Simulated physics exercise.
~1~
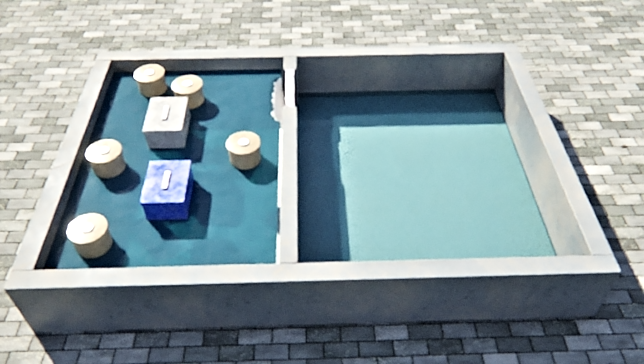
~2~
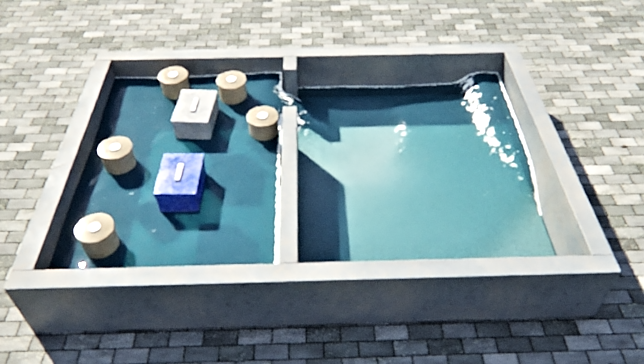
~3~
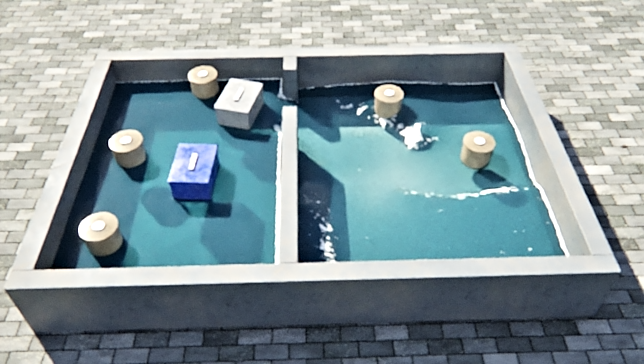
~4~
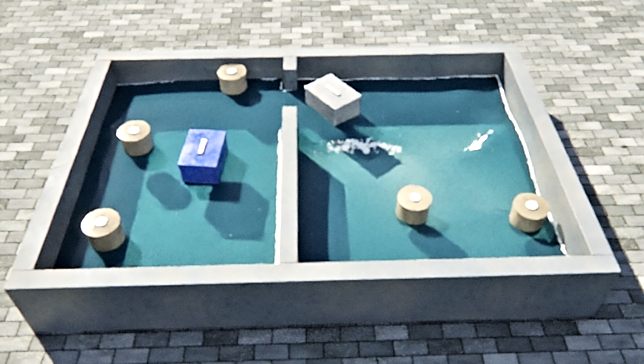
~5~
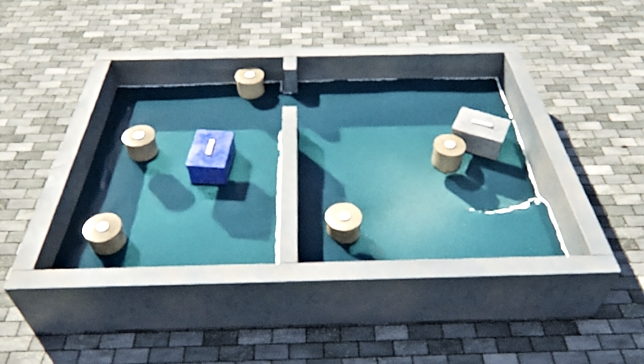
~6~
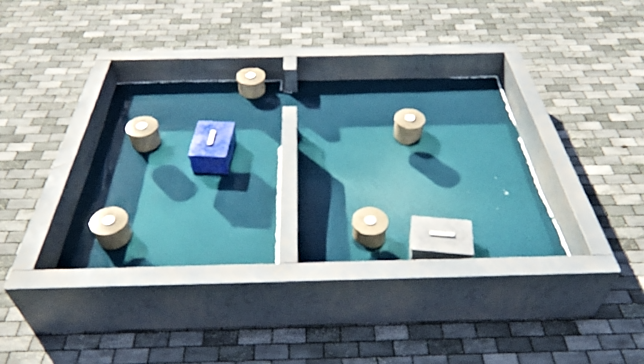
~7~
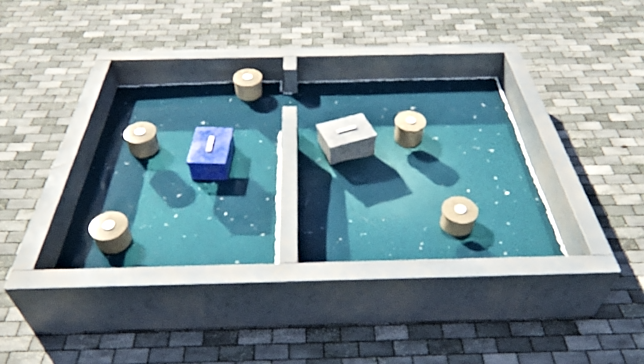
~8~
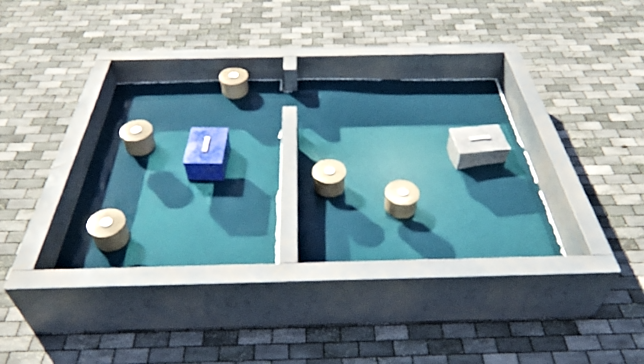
White box and two round tubs drifting through a gap into a basin's right side, blue box and three tubs staying left.
